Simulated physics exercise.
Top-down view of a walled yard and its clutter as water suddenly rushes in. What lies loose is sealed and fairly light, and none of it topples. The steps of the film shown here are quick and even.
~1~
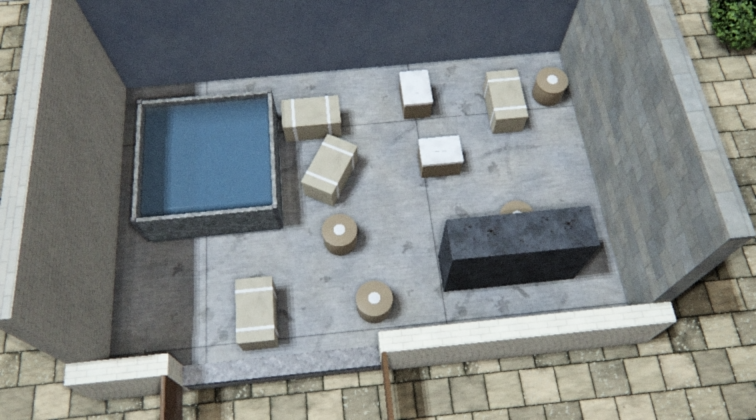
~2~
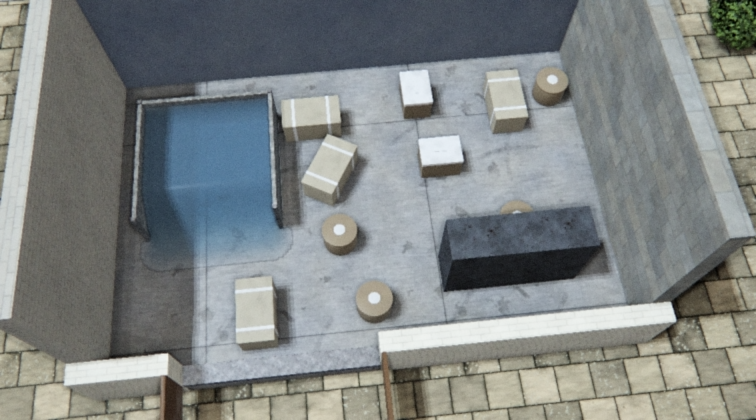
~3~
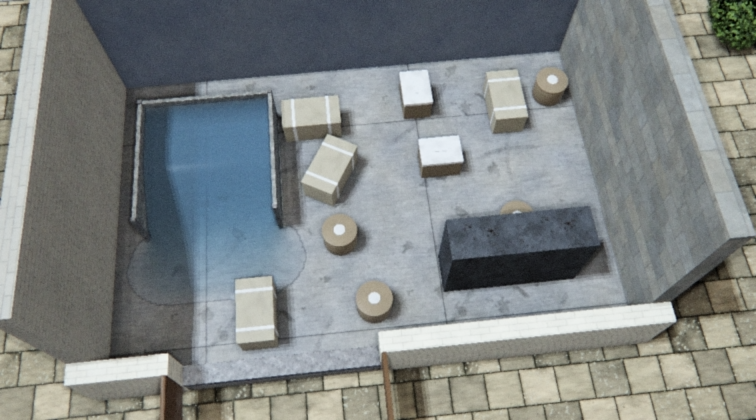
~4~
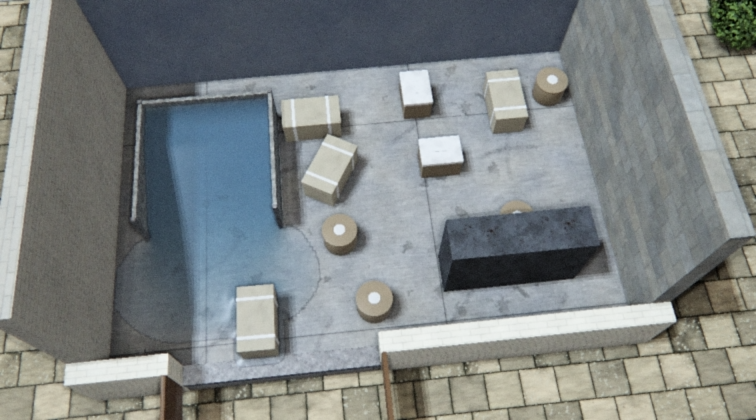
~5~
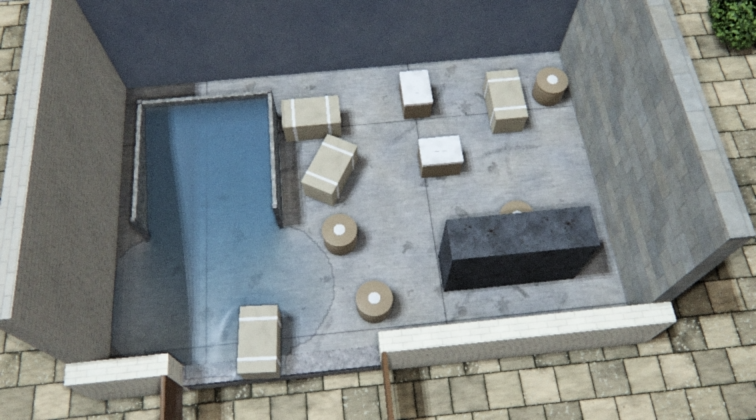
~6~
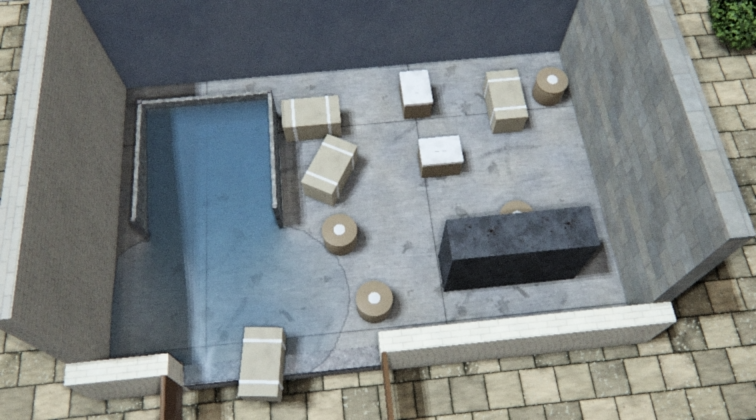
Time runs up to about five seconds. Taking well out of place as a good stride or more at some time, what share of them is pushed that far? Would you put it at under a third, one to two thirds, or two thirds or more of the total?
The things swept well aside make up a smaller part than a third.
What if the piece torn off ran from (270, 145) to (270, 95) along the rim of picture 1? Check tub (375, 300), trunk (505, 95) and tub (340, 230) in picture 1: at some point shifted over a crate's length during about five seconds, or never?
Listed in turn, never travels that far, ends up that far off, never travels that far.
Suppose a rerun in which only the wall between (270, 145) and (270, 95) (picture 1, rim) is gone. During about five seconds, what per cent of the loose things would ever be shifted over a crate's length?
70 percent, give or take.
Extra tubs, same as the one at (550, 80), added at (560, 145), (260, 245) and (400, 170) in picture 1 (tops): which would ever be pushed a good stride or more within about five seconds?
In order: Hardly budges, shoved clear, then hardly budges.
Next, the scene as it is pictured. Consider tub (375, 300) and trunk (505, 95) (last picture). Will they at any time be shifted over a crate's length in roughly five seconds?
Answer in sequence: The full distance; a shorter distance.
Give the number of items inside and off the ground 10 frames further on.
The figure is 0.
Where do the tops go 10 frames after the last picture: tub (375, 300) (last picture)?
It ends up close to (400, 302).
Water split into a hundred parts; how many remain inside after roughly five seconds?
Looks like about 42 per cent of the water.
A moment on, 1 of 10 are well off their spots; 0 afloat.
Next, 1 of 10 are well off their spots; 0 afloat.
Later, 1 of 10 are well off their spots; 0 afloat.
In the end, 2 of 10 are well off their spots, and 2 have been at some point; 0 afloat.
